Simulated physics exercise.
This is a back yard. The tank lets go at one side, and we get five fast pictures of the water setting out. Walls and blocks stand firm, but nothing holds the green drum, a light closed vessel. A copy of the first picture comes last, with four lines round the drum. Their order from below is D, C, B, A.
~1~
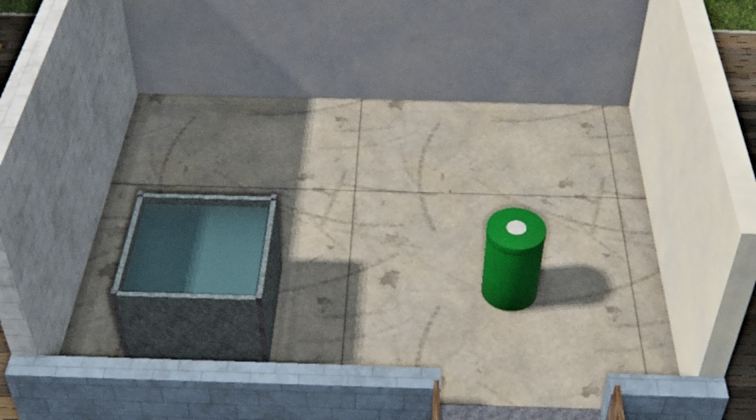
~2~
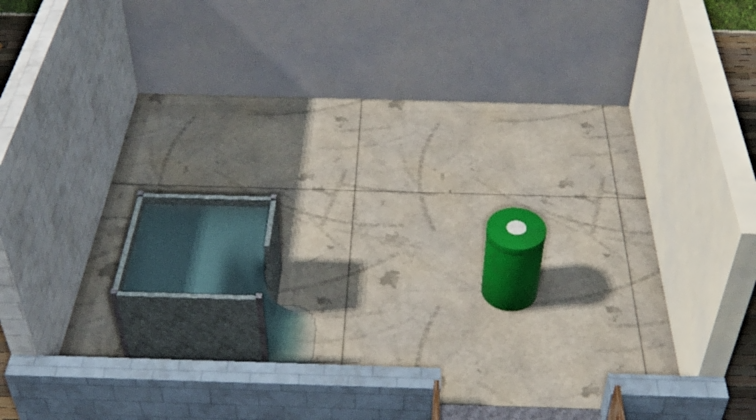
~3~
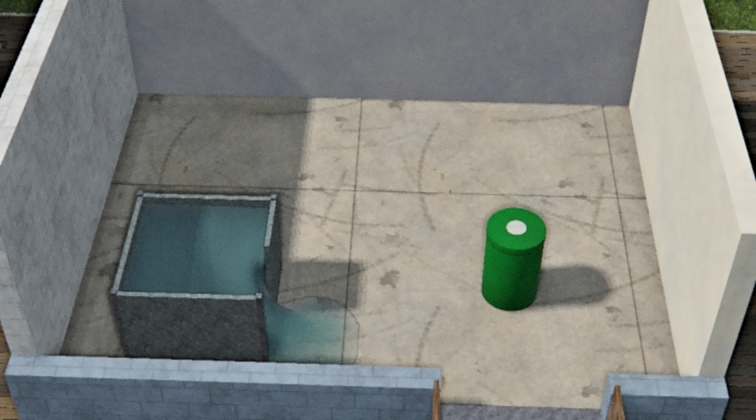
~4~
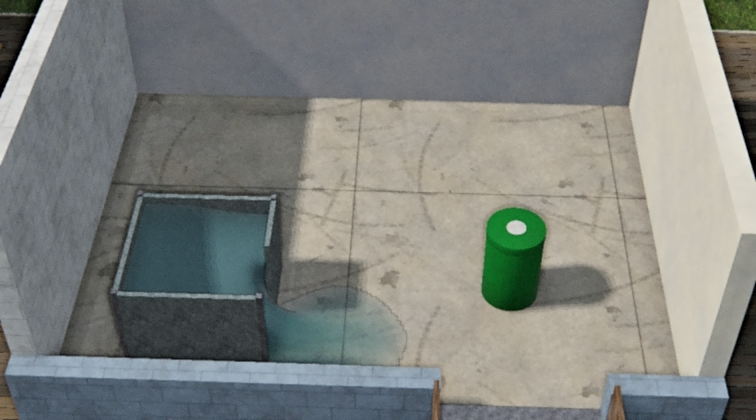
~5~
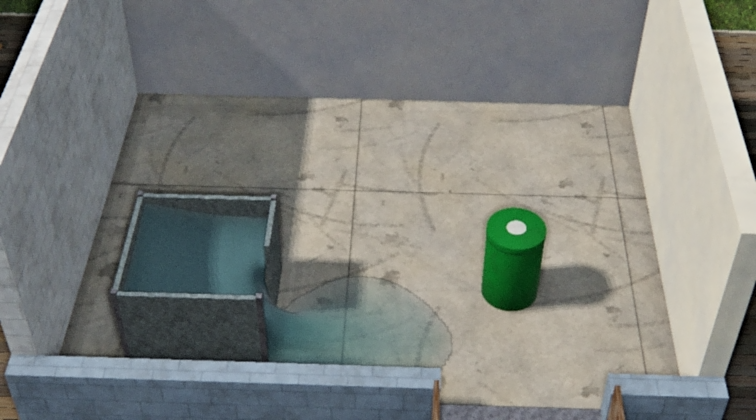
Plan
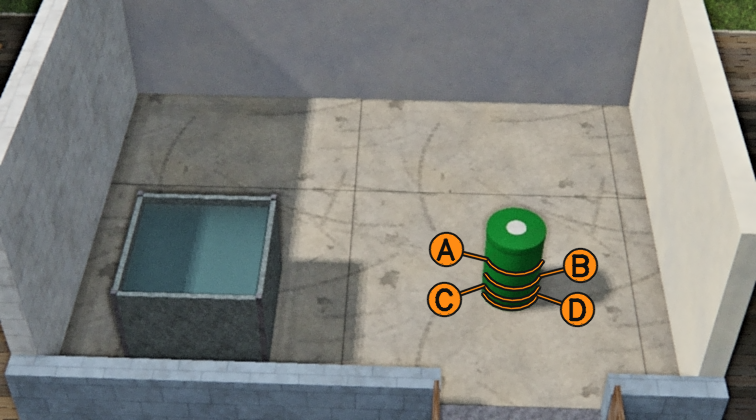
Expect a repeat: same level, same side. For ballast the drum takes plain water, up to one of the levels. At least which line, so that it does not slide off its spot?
That is level B.
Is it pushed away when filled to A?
No, that is safe.
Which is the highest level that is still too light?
Here it is level C.
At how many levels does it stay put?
Two.
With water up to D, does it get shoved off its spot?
Yes, it does.
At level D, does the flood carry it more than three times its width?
Yes.
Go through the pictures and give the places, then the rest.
Lid of the green drum at (517, 228); tank full, its middle at (198, 250); open gate at (524, 374).
Water covers 1 % of the ground and is seen nearest the drum at (304, 314).
Water covers 3 % of the ground and is seen nearest the drum at (341, 321).
Water covers 6 % of the ground and is seen nearest the drum at (392, 325).
Lid of the green drum at (517, 228); water covers 8 % of the ground and is seen nearest the drum at (430, 326).
On the marked copy, A at (515, 274); B at (513, 289); C at (512, 300); D at (511, 308); from the bottom up D, C, B, A.
With A, it does not move.
With B, it does not move.
With C, it is pushed about half its own width away.
With D, it is pushed about 6 times its own width away.
